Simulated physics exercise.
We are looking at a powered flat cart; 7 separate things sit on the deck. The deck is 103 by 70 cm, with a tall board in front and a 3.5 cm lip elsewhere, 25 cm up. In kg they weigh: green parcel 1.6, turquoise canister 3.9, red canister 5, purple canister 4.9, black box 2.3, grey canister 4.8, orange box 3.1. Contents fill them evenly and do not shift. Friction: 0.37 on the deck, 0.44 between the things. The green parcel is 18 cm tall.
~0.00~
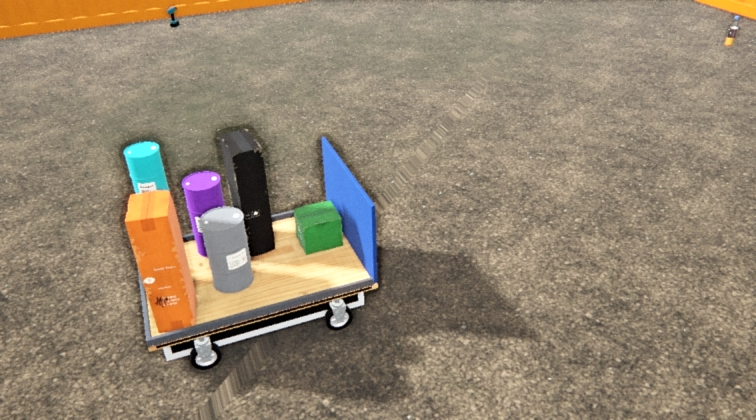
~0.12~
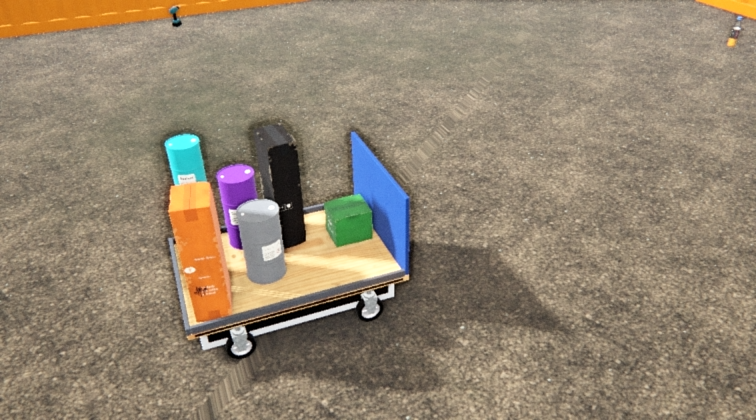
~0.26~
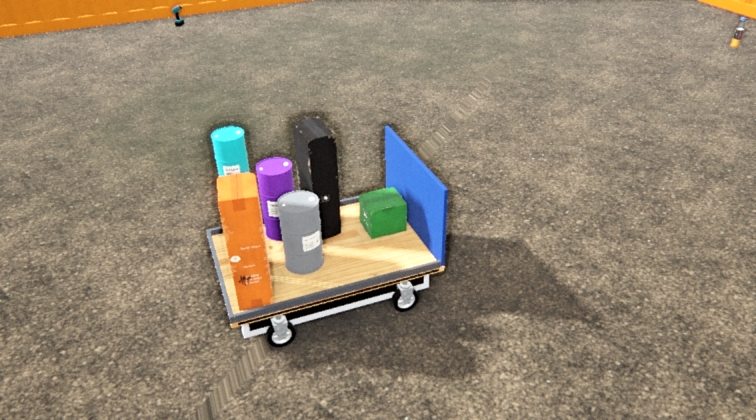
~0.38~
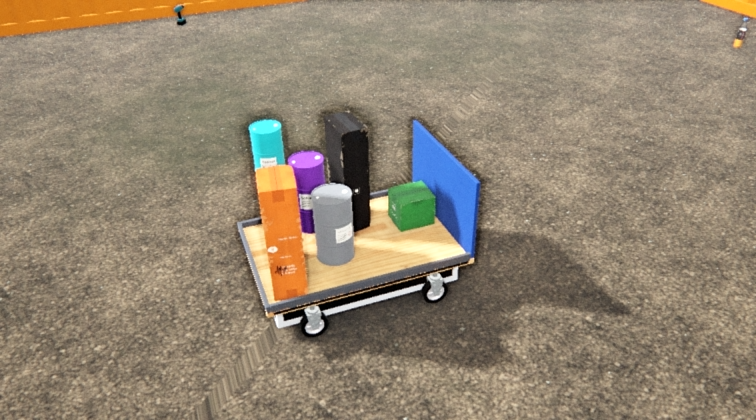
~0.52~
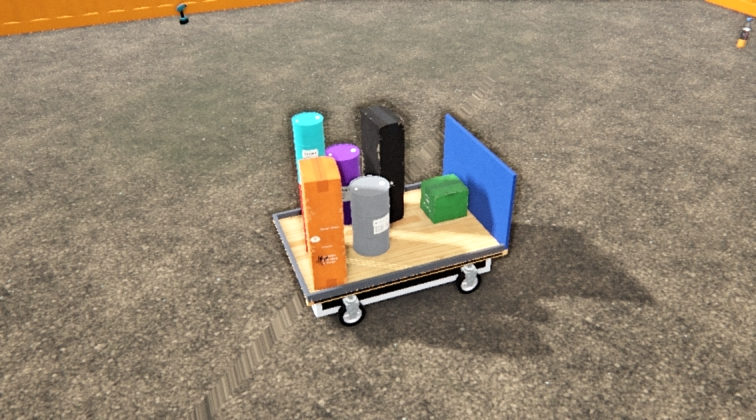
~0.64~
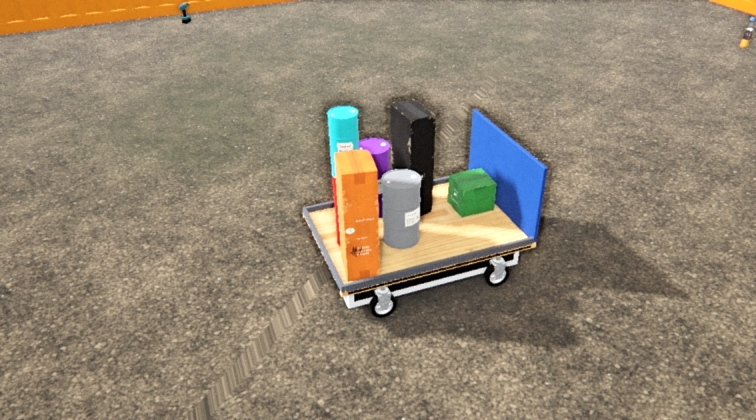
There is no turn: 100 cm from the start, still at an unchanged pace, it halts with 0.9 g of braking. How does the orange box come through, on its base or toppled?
The orange box falls over.
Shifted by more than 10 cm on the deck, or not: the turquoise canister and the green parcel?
The turquoise canister gets shifted; the green parcel holds its spot.
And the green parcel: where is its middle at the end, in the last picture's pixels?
Around (510, 184).
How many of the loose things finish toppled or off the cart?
4 of them.
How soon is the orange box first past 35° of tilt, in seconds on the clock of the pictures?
At about 1.1 s.
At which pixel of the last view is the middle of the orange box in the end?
At about (481, 231).
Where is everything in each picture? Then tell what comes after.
In the first picture, 0 cm covered; orange box (164, 263); green parcel (318, 227).
In the second picture, 17 cm covered; purple canister (241, 208).
In the third picture, 36 cm covered; black box (318, 180); grey canister (301, 233).
In the fourth picture, 53 cm covered; green parcel (411, 206); turquoise canister (269, 158).
In the fifth picture, 73 cm covered.
In the sixth picture, 90 cm covered; orange box (358, 217); black box (412, 160).
By 0.94 s, 111 cm covered, stopped; orange box tilted 15° near (422, 202); turquoise canister tilted 19°; red canister tilted 19°.
By 1.04 s, 111 cm covered, stopped; orange box tilted 28° near (436, 201); turquoise canister tilted 34°; black box tilted 28°.
By 1.24 s, 111 cm covered, stopped; orange box tilted 57° near (465, 212); turquoise canister upside down; red canister tilted 55°.
By 1.54 s, 111 cm covered, stopped; orange box on its side near (481, 230); turquoise canister upside down; red canister on its side.
When it is over (2.4 s), lying over on the deck, turquoise canister, red canister, black box and orange box; not toppled but over 10 cm from the start, purple canister and grey canister; the last one within 10 cm of the start. In the last view, orange box near (481, 231).
